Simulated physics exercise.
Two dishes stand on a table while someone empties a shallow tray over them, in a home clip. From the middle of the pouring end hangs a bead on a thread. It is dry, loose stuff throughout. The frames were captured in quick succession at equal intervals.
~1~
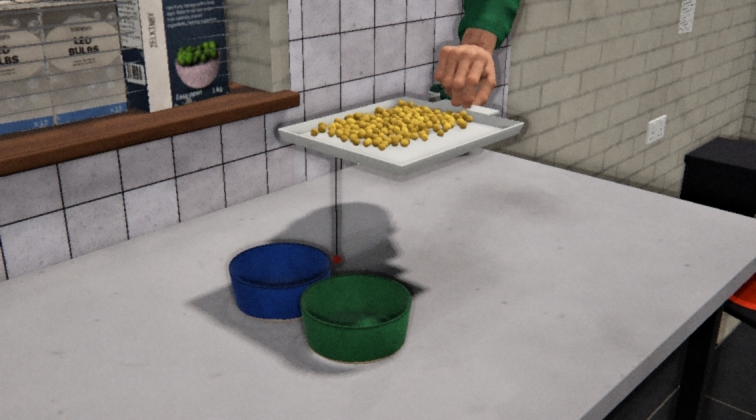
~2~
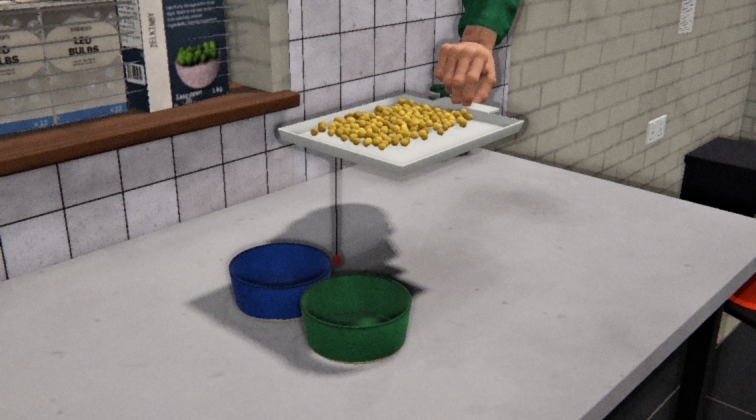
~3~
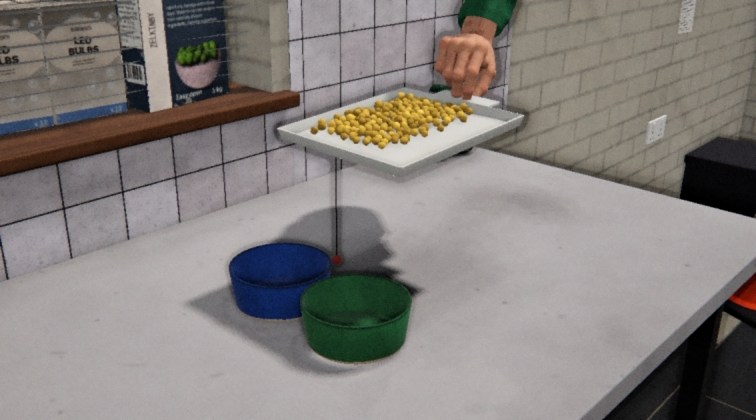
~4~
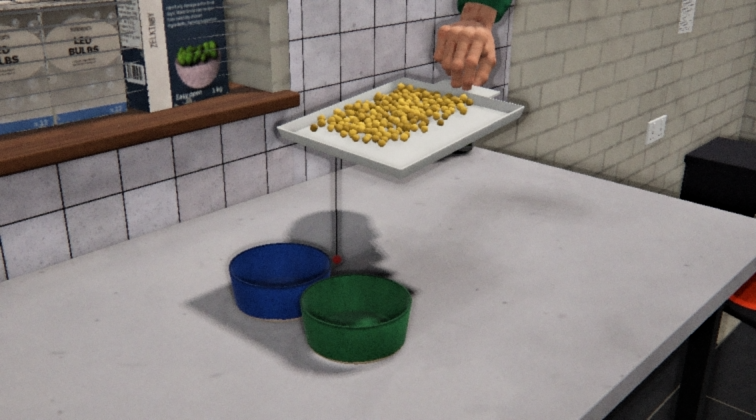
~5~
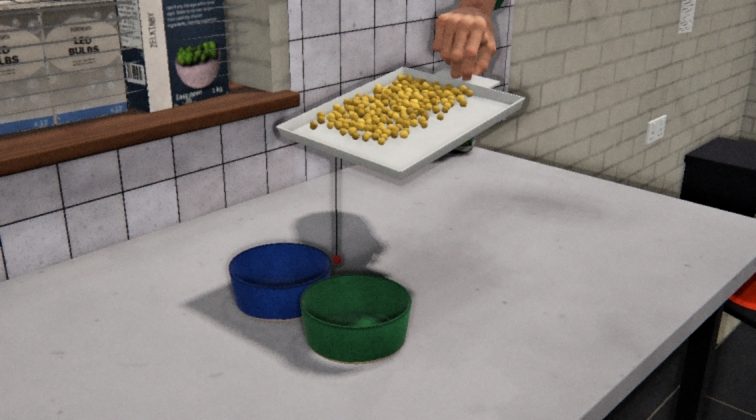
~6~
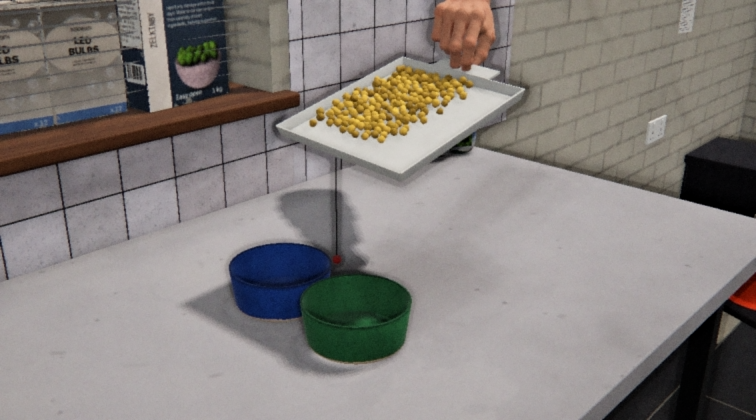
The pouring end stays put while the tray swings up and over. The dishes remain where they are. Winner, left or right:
Watch, the one on the right side catches more of it.
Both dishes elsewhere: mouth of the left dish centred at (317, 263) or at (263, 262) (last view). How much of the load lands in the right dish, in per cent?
It works out to 50 percent and then 70 percent.
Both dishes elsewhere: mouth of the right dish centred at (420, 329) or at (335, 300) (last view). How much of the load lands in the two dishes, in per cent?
Some 80 and then some 80 per cent.
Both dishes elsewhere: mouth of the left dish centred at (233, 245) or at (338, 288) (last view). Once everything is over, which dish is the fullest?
Try 1 - the dish at right, try 2 - the dish at left.
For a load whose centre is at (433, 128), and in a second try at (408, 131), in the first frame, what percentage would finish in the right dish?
About 80 and 70 per cent.
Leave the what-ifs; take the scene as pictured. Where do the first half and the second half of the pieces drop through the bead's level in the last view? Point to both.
For the early half I get (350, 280), and for the late half (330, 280).
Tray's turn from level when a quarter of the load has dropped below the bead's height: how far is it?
The tilt is near 110° by then.
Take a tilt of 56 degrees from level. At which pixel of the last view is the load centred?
The load's middle is around (363, 125).
Soon after the last picture, tray tipped steeply; nearly all on the tray; a stray few in the air.
A little later, tray tipped right over; nearly all on the tray; a small part in the right dish; a stray few outside both; a stray few in the air.
Later still, tray tipped past a quarter turn; about two thirds in the right dish; a small part in the left dish; about a quarter outside both.
At rest, tray tipped past a quarter turn; about two thirds in the right dish; a small part in the left dish; about a quarter outside both.
